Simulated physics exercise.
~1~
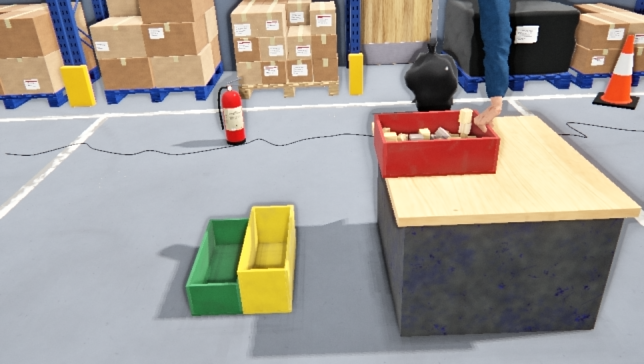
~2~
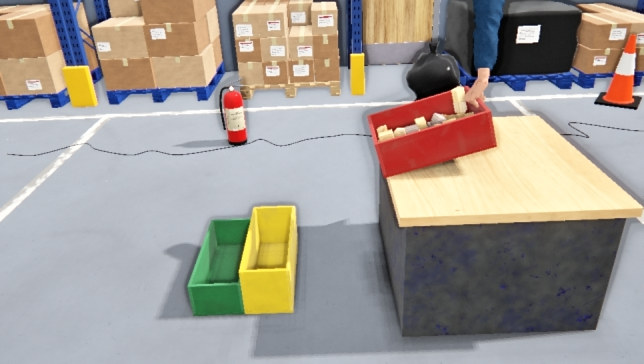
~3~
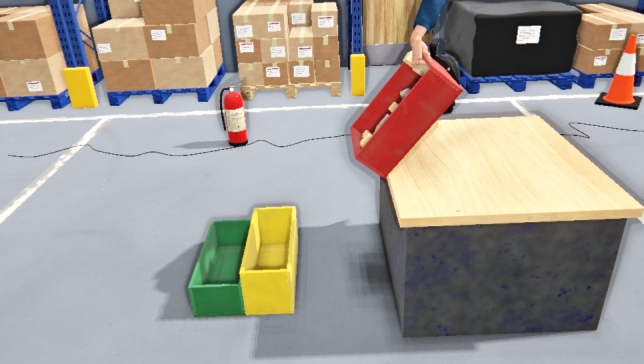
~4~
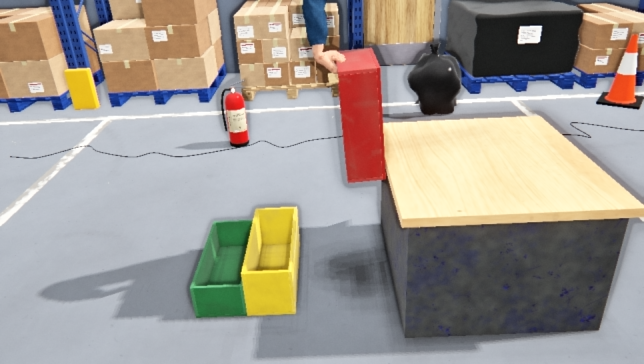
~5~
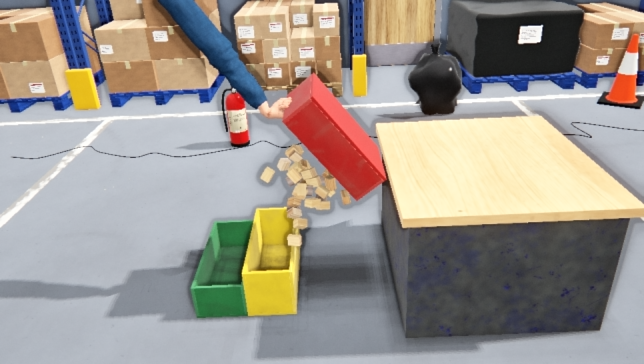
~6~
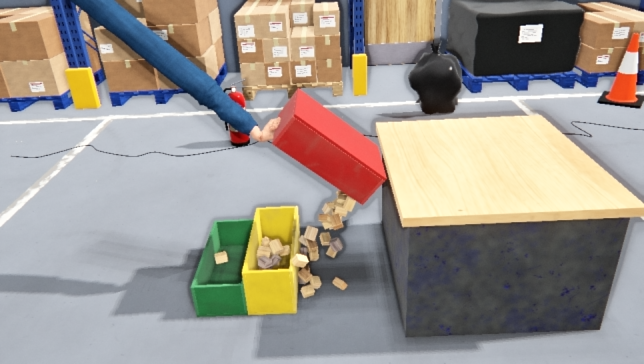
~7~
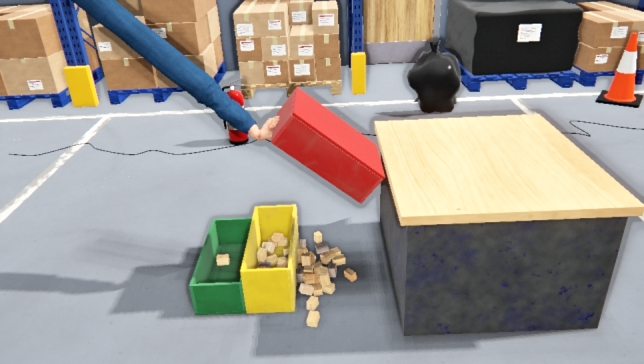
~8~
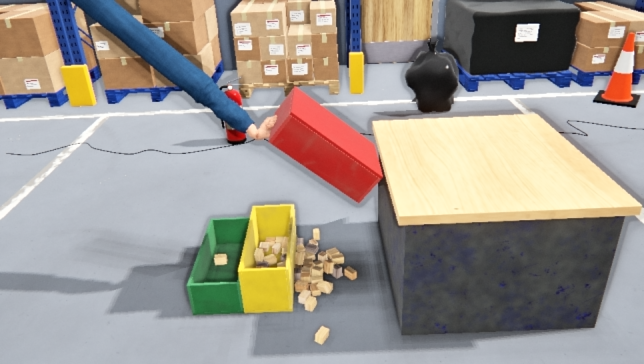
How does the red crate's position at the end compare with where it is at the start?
At the start the red crate sits upright on the left part of the bench top. By the end it is farther left, held tipped over beyond the bench's left edge.
